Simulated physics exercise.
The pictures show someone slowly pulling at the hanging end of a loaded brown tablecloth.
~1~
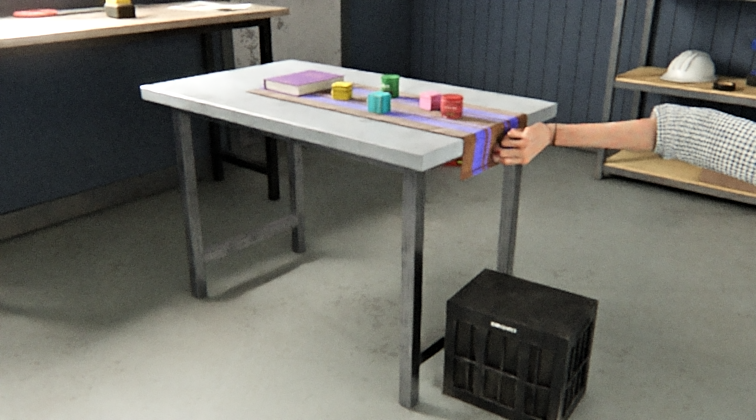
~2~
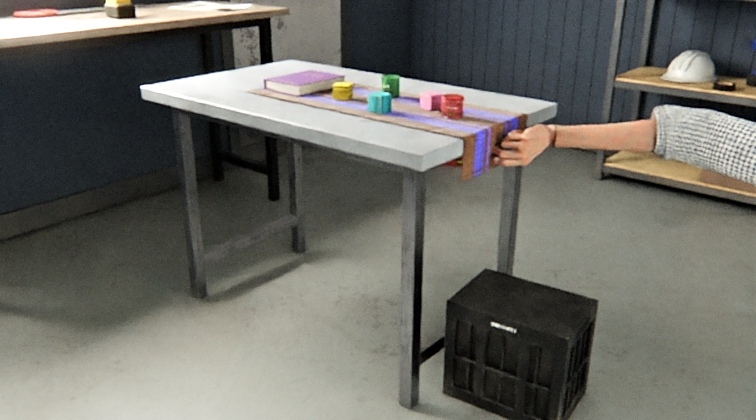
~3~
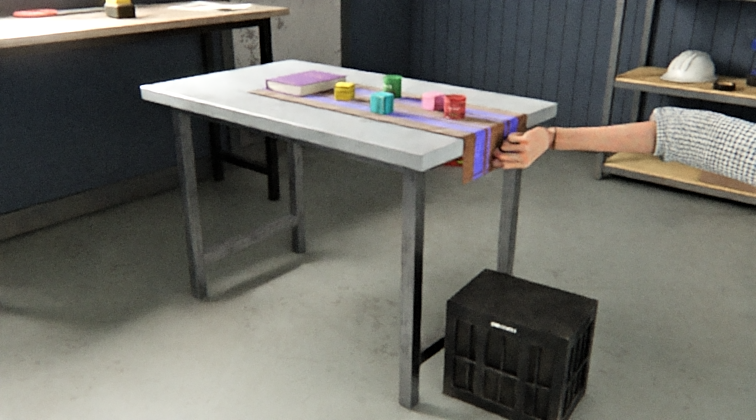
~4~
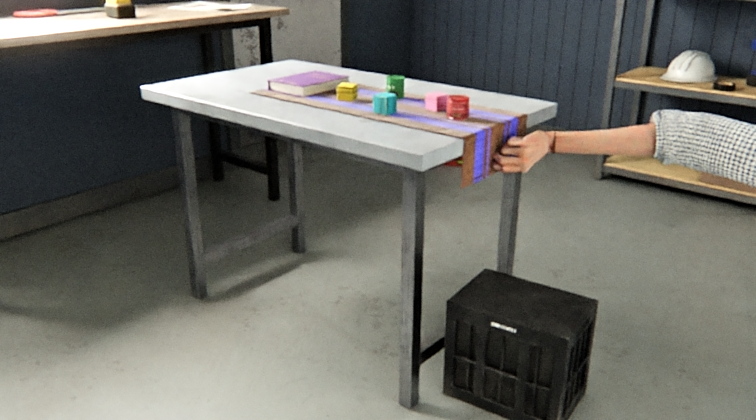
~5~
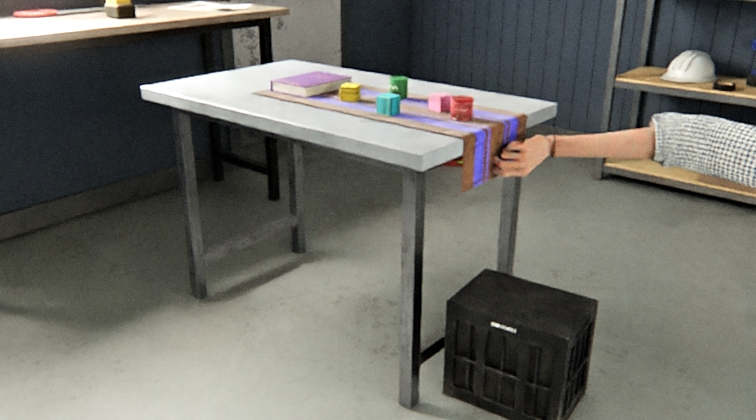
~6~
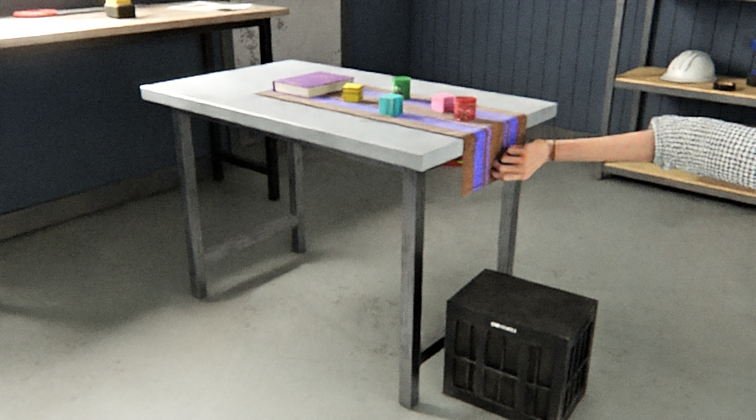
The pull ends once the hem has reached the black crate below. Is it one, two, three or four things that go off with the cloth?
Three go off with it.
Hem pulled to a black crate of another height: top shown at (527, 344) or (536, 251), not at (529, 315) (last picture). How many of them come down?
We'd see 4, then 1.
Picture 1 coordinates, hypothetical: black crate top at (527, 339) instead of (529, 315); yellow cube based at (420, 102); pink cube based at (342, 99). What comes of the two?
Yellow cube is gone, pink cube stays.
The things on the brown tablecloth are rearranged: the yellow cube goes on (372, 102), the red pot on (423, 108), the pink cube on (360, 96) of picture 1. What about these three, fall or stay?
Yellow cube - stays aboard. Red pot - leaves the top. Pink cube - stays aboard.
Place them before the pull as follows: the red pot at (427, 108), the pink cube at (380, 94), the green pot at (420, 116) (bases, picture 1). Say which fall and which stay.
In the end the red pot is no longer up there, the pink cube is still up there and the green pot is no longer up there.
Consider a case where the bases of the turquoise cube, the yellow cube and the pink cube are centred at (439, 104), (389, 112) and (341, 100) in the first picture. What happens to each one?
Of these three, the turquoise cube takes a tumble, the yellow cube takes a tumble, the pink cube rides it out.
A little later, hem near (492, 232); red pot gone.
Next, hem near (491, 269); red pot and pink cube gone.
When it is over, hem on the crate; red pot, pink cube and turquoise cube gone. It carries off three.
